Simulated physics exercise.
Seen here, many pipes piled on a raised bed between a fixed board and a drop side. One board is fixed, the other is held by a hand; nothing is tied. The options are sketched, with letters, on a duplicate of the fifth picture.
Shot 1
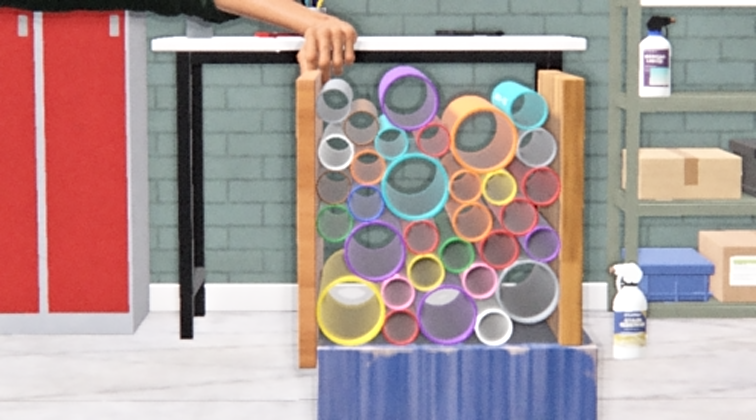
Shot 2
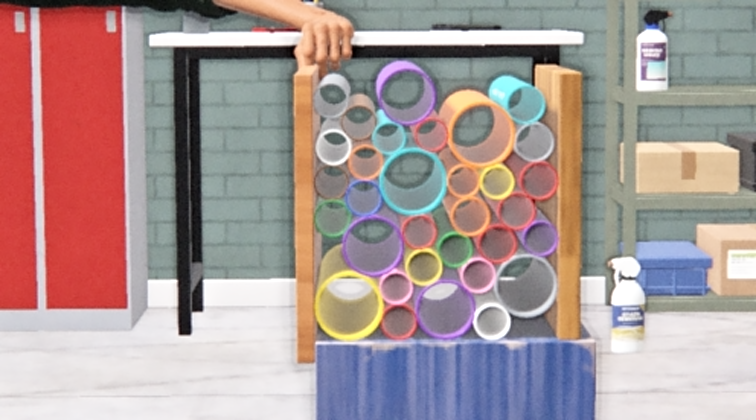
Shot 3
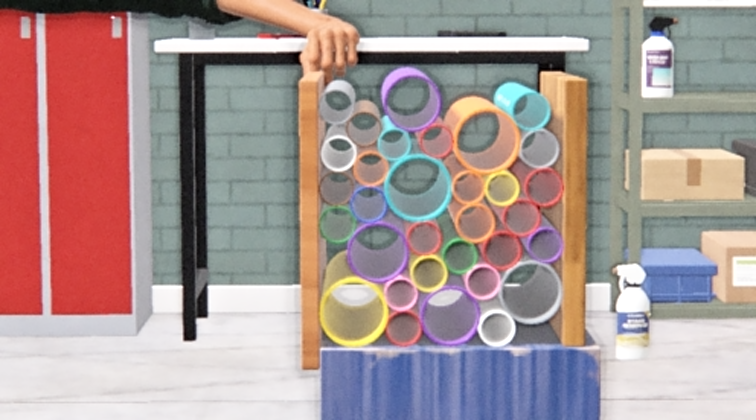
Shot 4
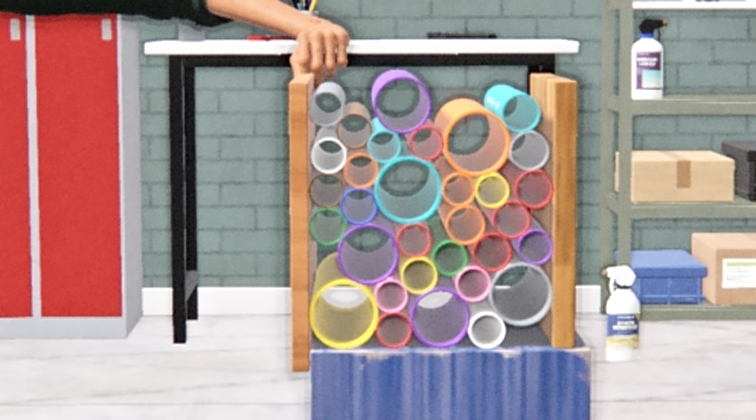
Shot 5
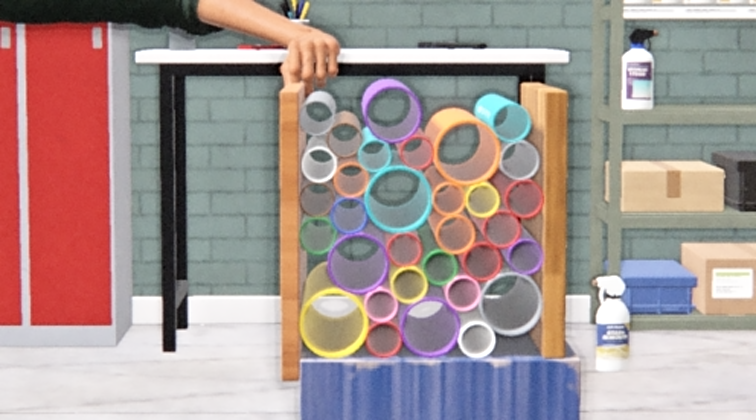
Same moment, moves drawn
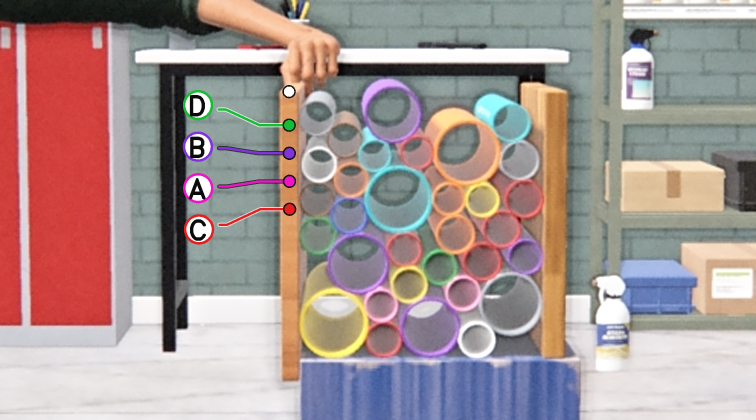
In a workshop, a hand gripping the left wooden board beside stacked colourful pipes above a blue base, the view shifting slightly.
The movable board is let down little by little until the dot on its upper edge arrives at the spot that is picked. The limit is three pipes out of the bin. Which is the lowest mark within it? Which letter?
C is the limit.
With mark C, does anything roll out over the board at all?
At C: Yes.
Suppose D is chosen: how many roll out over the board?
With D, none.
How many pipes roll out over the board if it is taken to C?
The count is two.
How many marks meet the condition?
Four of the four.
On the copy, A at (290, 182); B at (290, 154); C at (290, 210); D at (289, 125); the white dot at (289, 92).
On C. First, top of the board (299, 146).
Then, top of the board (299, 207).
Finally, top of the board (299, 209), two out over the board.
By contrast, A none out over the board; B none out over the board; D none out over the board.
